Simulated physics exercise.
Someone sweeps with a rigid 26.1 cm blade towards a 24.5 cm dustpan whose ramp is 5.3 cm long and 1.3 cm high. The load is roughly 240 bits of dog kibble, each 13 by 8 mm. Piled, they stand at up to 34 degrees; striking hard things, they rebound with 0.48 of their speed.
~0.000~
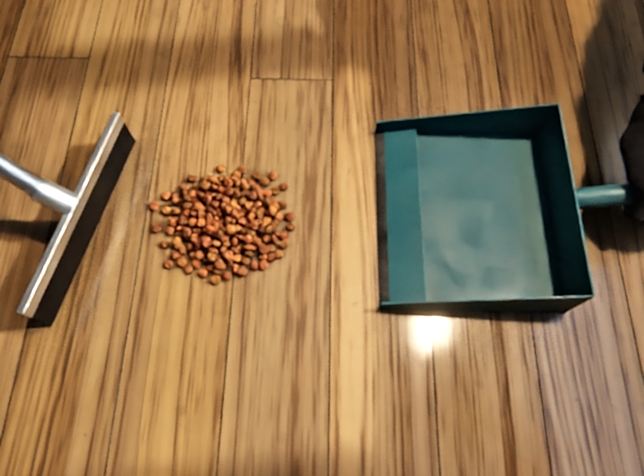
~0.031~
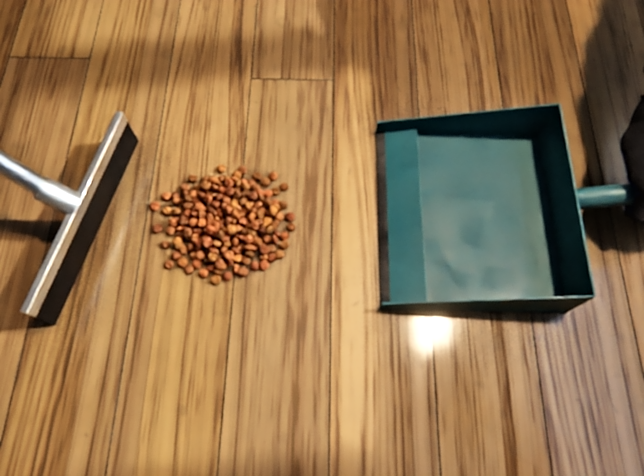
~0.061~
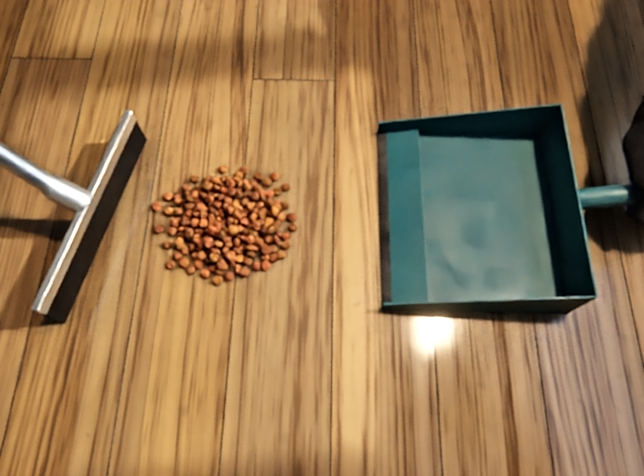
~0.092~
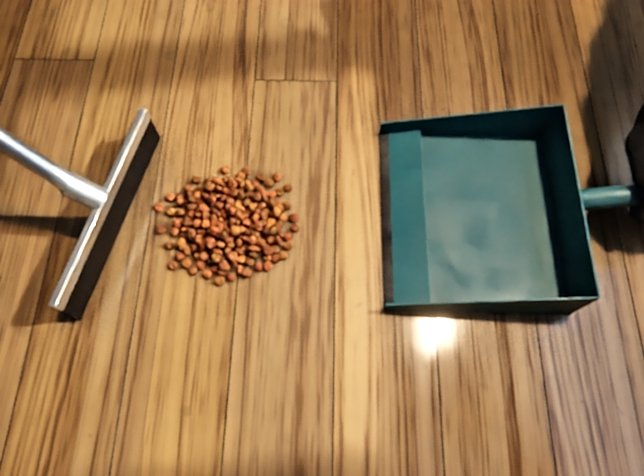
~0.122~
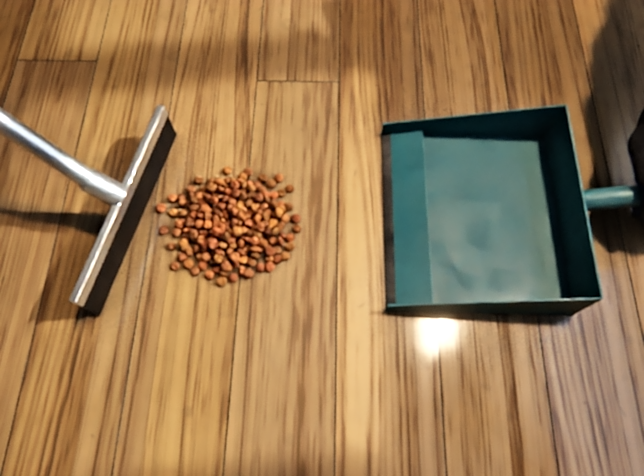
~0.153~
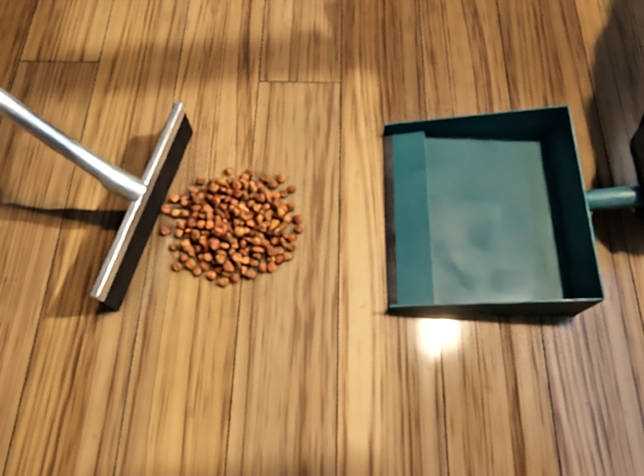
A green dustpan rests on wood flooring as a blade slides right toward brown kibble.
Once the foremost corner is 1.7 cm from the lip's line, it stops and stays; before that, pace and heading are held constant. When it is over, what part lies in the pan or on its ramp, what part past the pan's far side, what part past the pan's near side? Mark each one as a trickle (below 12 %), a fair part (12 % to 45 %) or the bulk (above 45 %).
Pan: A trickle; far side: A trickle; near side: A trickle.
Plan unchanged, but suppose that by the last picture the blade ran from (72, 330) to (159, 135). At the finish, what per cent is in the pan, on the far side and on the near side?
Pan: 25, far side: 0, near side: 30.
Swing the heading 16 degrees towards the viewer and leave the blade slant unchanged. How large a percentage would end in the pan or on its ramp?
About 20 percent would end up there.
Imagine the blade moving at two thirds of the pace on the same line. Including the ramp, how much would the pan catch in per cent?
Roughly 5 in a hundred.
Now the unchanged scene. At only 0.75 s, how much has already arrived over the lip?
Over the lip so far: Approx. 5 %.
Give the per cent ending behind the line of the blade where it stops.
Roughly 15 percent of it.
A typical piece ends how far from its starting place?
It works out to roughly 16 cm.
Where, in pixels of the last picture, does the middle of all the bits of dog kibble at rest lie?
Est. centre at rest: (360, 224) px.
After 0.35 s, middle of the blade 17 cm from the lip; 0 % over the lip, far side 0 %, near side 0 %.
After 0.49 s, middle of the blade 8 cm from the lip; 0 % over the lip, far side 0 %, near side 0 %.
Then, at 0.75 s, middle of the blade 5 cm from the lip; 5 % over the lip, far side 5 %, near side 5 %.
At rest (1.1 s), pan 5 %, far side 5 %, near side 5 %, in front of the lip or behind the blade 90 %.
